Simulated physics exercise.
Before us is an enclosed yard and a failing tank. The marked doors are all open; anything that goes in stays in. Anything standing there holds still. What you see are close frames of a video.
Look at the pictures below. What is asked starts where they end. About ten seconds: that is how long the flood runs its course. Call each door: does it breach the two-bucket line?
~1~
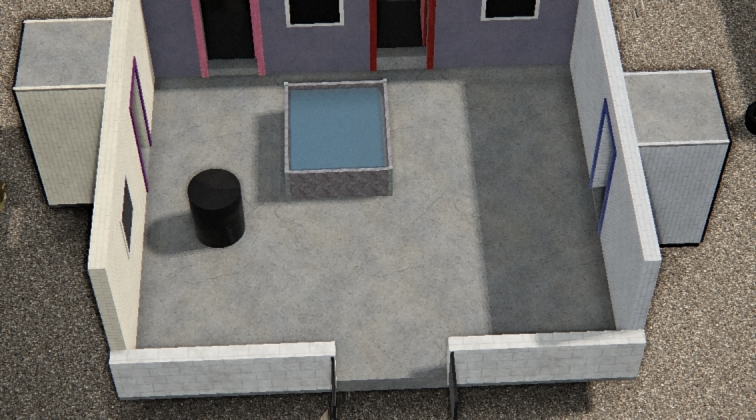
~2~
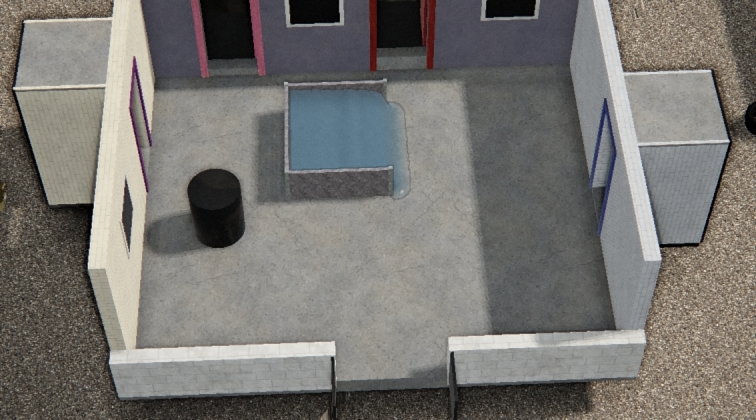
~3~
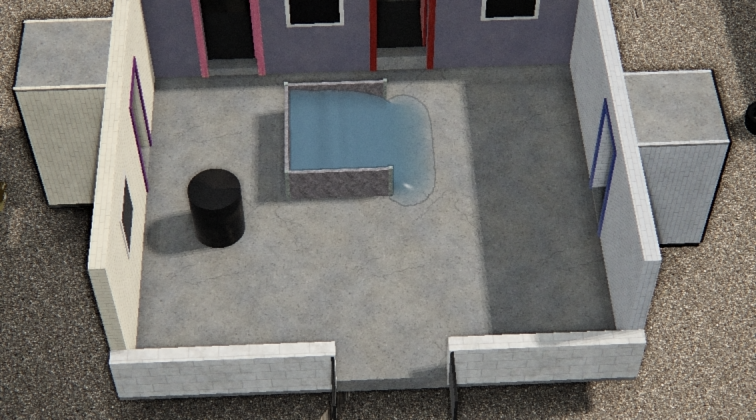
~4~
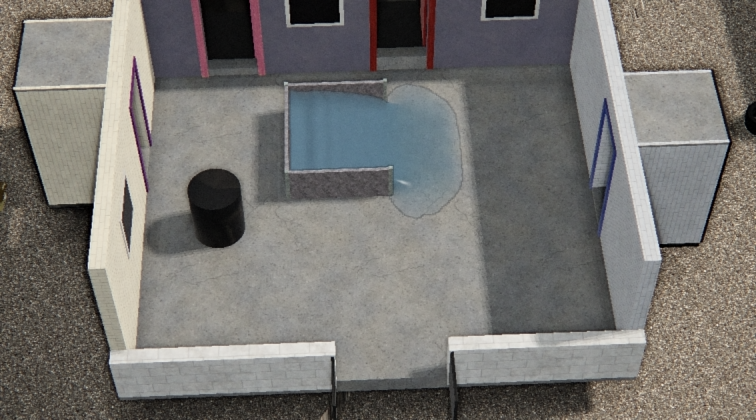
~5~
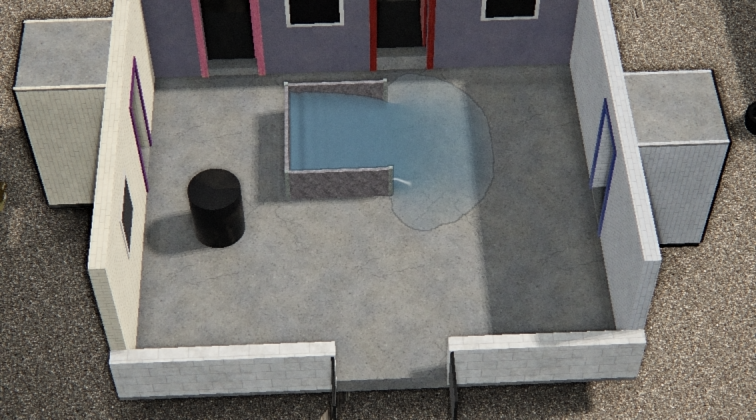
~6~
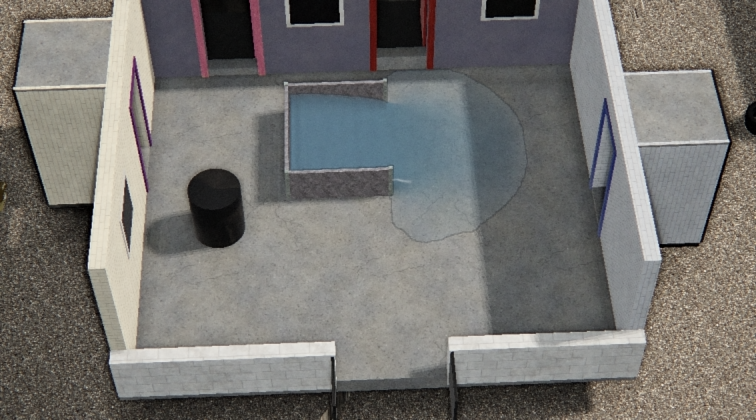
Calls: The purple door does not breach it; the red door does not breach it; the blue door breaches it; the pink door does not breach it.
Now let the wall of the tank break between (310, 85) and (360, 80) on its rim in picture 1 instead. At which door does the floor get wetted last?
I'd name the blue-painted one.
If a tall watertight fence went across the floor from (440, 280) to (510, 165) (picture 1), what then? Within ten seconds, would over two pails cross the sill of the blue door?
Blue door: Undershoots.
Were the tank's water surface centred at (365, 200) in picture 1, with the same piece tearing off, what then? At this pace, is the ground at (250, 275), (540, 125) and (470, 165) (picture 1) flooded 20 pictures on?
Points in turn: Not reached; inundated; inundated.
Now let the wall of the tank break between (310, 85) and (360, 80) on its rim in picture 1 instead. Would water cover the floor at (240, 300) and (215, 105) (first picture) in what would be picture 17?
Taking the two points in order, the first is left dry and the second is waterlogged.
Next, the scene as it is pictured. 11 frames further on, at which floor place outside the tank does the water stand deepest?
Somewhere near (566, 76), I think.
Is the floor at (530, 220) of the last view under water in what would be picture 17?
I'd say drenched there.
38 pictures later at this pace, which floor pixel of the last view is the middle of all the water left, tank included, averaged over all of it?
Somewhere near (468, 201).
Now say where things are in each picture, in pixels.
The first frame shows the open tank at (337, 129) is whole and still.
In the second frame, water pours out at (386, 143) and has run to (394, 197).
In the third frame, the front is at (411, 101), out from the gap at (386, 144).
In the fourth frame, the front is at (424, 93), out from the gap at (386, 145).
In the fifth frame, the front is at (480, 113), out from the gap at (386, 145).
In the sixth frame, the front is at (522, 165), out from the gap at (386, 145).
A moment on, water covers 30 % of the floor; the purple door not reached, the red door wet at the sill, nothing in, the blue door wet at the sill, nothing in, the pink door not reached.
Next, water covers 35 % of the floor; the purple door not reached, the red door wet at the sill, nothing in, the blue door over two buckets in, the pink door not reached.
Then, water covers 35 % of the floor; the purple door not reached, the red door wet at the sill, nothing in, the blue door far over two buckets in, the pink door not reached.
Later, water covers 60 % of the floor; the purple door not reached, the red door wet at the sill, nothing in, the blue door far over two buckets in, the pink door wet at the sill, nothing in.
In the end, water covers 85 % of the floor; the purple door wet at the sill, nothing in, the red door wet at the sill, nothing in, the blue door far over two buckets in, the pink door wet at the sill, nothing in.
